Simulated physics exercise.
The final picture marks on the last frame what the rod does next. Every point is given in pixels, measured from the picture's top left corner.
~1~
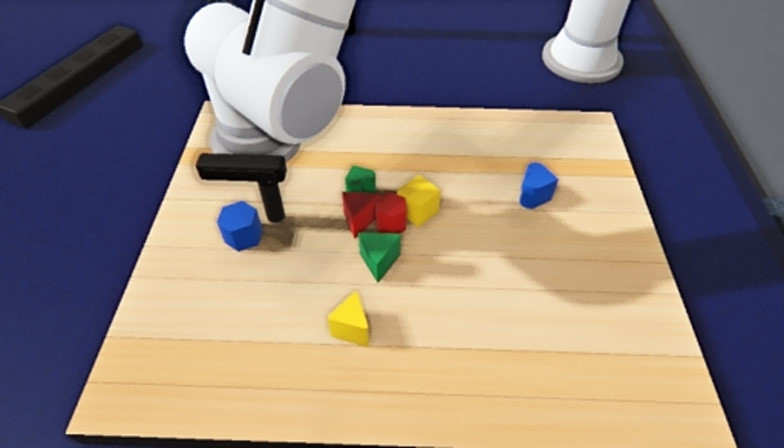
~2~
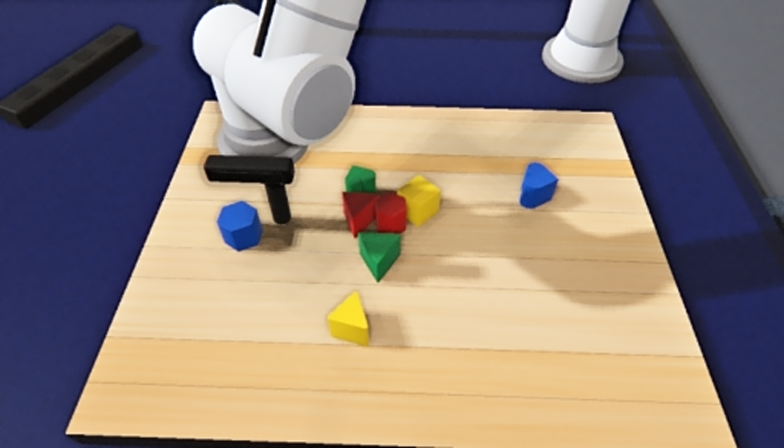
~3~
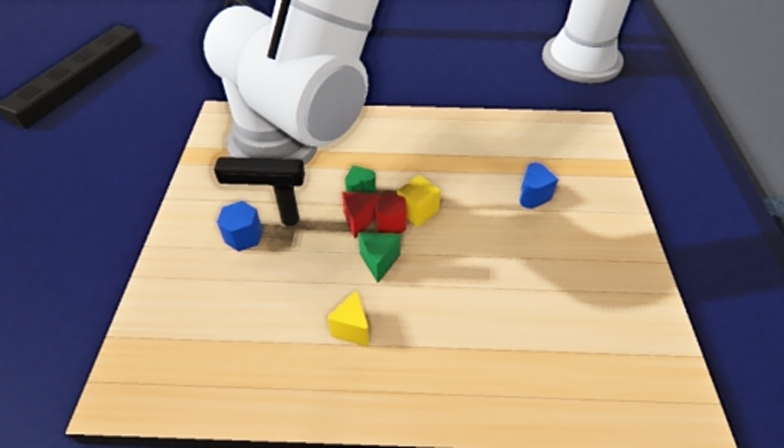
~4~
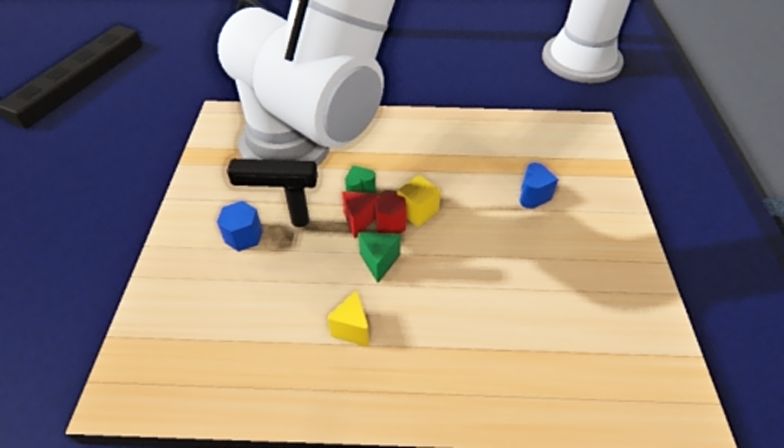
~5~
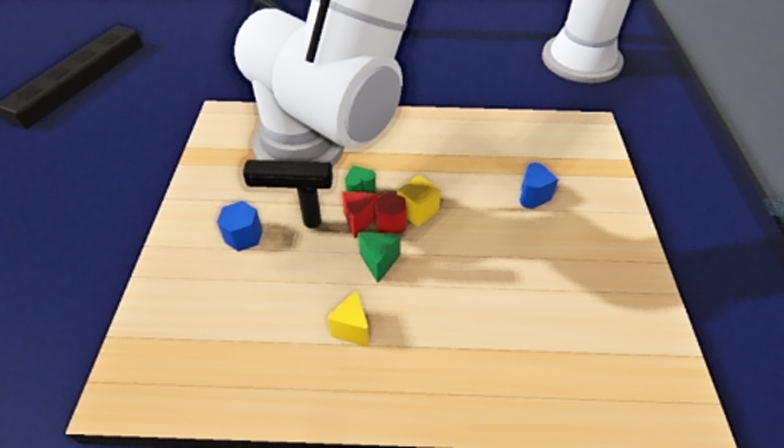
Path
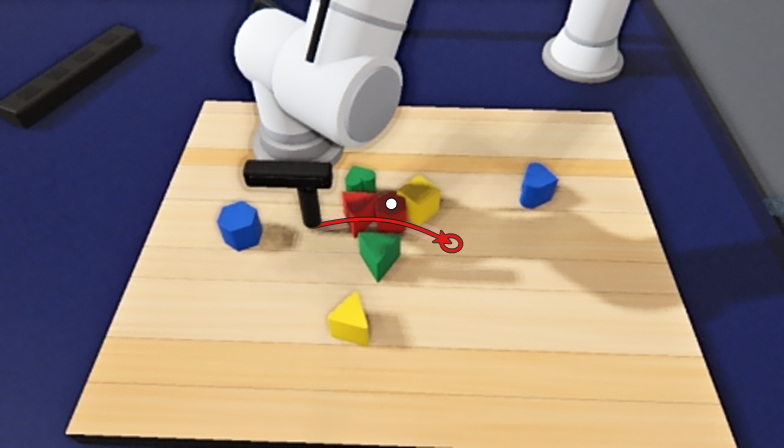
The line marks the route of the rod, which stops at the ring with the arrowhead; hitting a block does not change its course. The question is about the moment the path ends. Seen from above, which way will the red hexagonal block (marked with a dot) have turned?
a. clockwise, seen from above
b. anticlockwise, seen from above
It's a.
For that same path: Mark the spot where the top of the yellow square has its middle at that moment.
I expect it at (442, 190).
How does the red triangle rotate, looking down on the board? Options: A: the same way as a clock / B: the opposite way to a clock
I'll go with B - the opposite way to a clock.
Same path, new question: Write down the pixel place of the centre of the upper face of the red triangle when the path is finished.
My prediction: (413, 185).
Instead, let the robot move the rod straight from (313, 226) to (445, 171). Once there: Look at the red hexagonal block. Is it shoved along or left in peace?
Gets moved.
Path on the board, from (313, 226) through (361, 219) and (408, 225) to (451, 243); the dot is on the red hexagonal block.
The first path, step by step. One third of the way, rod at (361, 215); red triangle at (382, 196); red hexagonal block at (403, 208), turned 40° clockwise; yellow square at (423, 189).
Two thirds of the way, rod at (408, 221); red triangle at (412, 185), turned 30° anticlockwise; red hexagonal block at (431, 215), turned 55° clockwise; yellow square at (440, 191), turned 30° anticlockwise.
At the end, rod at (452, 239); red triangle at (413, 185), turned 35° anticlockwise; green heart block in place; red hexagonal block at (477, 234), turned 50° clockwise; yellow square at (442, 190), turned 35° anticlockwise.
